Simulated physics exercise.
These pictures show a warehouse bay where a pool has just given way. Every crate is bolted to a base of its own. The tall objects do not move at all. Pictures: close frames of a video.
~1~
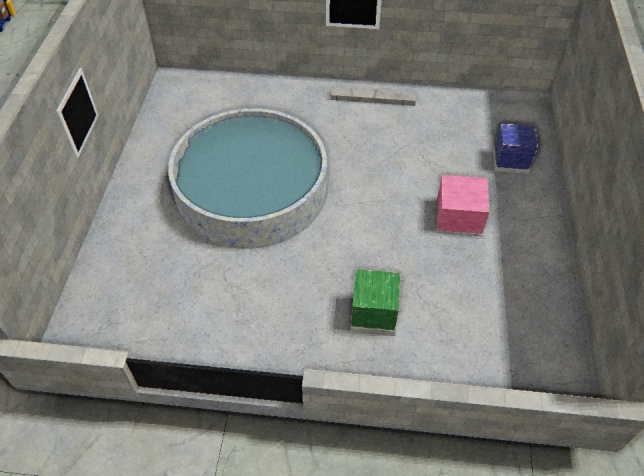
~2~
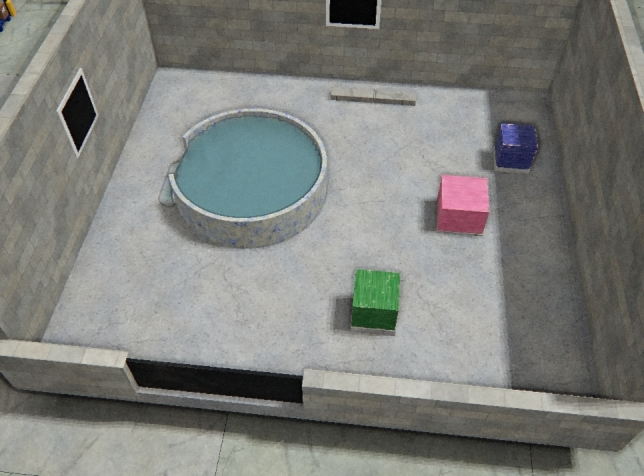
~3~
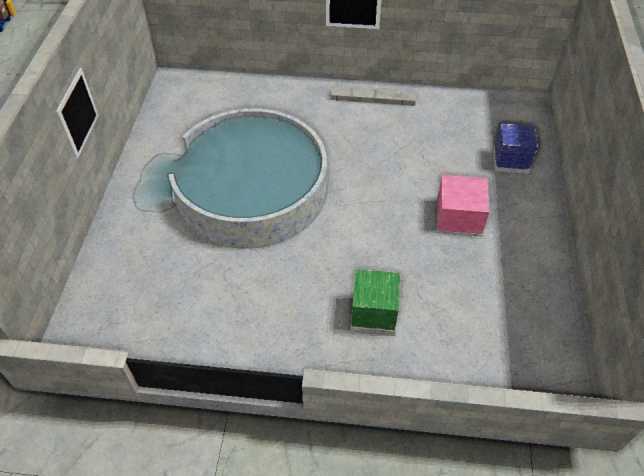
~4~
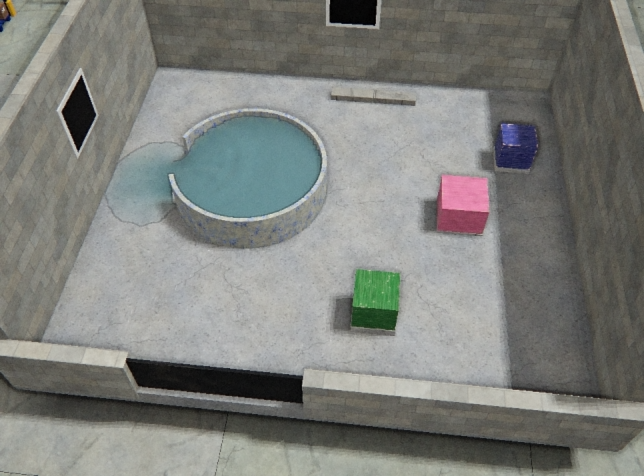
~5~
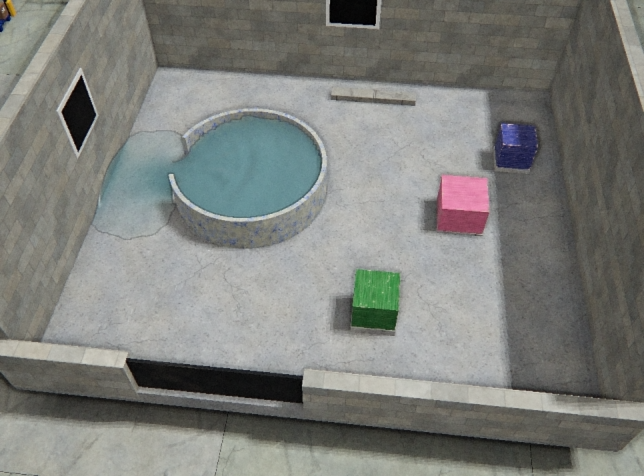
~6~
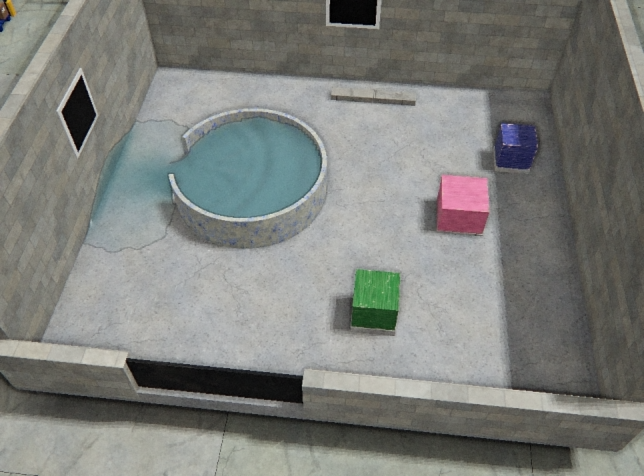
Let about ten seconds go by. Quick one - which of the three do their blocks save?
My prediction: The blue crate will not be reached. The green crate will not be reached. The pink crate will be reached.
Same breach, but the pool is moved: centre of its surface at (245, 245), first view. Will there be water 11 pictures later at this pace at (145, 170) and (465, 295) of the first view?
The first spot is wetted, while the second is not reached.
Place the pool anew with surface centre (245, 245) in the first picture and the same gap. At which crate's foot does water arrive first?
That would be the crate marked green.
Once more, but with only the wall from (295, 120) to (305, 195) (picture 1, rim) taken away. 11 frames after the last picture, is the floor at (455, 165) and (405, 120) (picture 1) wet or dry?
Going through them in turn, the first is drenched and the second is drenched.
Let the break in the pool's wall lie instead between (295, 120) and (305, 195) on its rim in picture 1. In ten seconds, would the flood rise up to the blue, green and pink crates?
Result - blue crate gets flooded; green crate gets flooded; pink crate gets flooded.
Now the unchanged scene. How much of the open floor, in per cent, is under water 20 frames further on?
I'd say 35 per cent.
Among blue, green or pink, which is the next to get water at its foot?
Answer: That's the green crate.
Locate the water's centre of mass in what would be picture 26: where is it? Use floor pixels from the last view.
At about (209, 191).
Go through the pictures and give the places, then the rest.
The round pool at (248, 164) is whole and still, in the first picture.
Water pours out at (180, 174) and has run to (165, 202), in the second picture.
Water pours out at (180, 176) and has run to (140, 202), in the third picture.
Water pours out at (180, 177) and has run to (110, 189), in the fourth picture.
The front is at (95, 218), out from the gap at (180, 176), in the fifth picture.
The front is at (135, 123), out from the gap at (180, 175), in the sixth picture.
A moment on, water covers 10 % of the floor; the blue crate not reached, the green crate not reached, the pink crate not reached.
Next, water covers 20 % of the floor; the blue crate not reached, the green crate not reached, the pink crate not reached.
Then, water covers 35 % of the floor; the blue crate not reached, the green crate not reached, the pink crate not reached.
Later, water covers 70 % of the floor; the blue crate not reached, the green crate water round its plinth, the pink crate water round its plinth.
In the end, water covers 95 % of the floor; the blue crate stayed above the water, the green crate stayed above the water, the pink crate was topped.
